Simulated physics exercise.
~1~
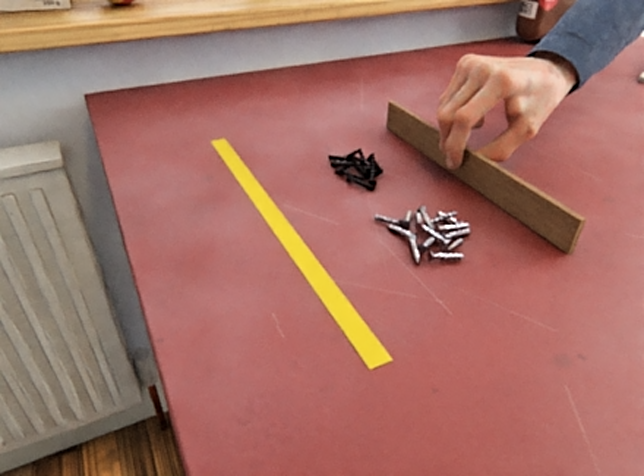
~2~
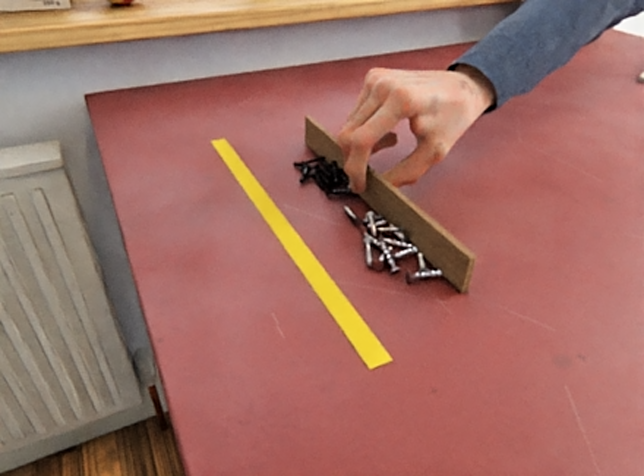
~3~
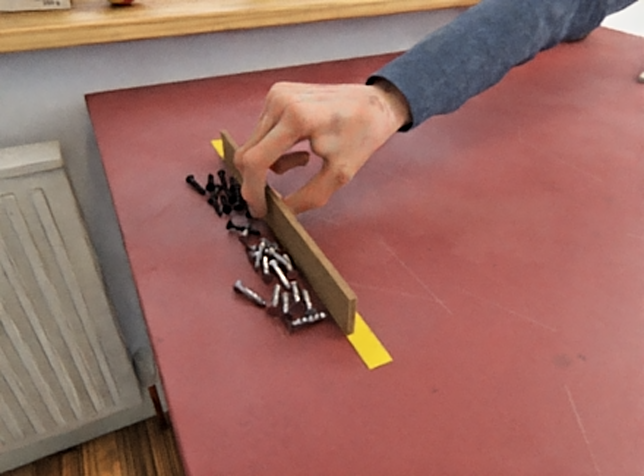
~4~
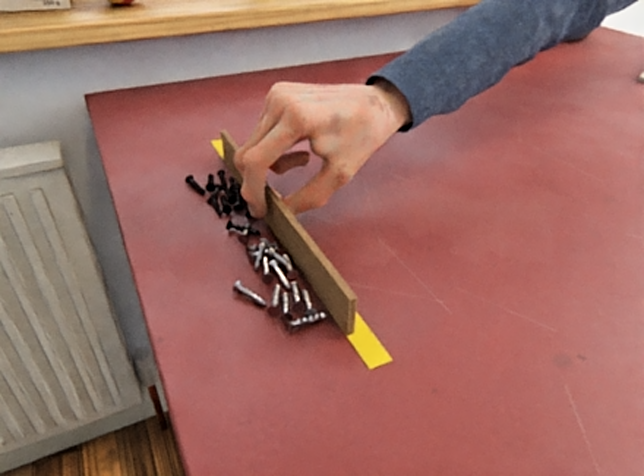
The clip shows a hand sliding an upright brown strip leftward across a red table, pushing a pile of black screws and a nearer pile of silvery ones, until it stops at the yellow tape, with both piles resting on the table just beyond the tape.
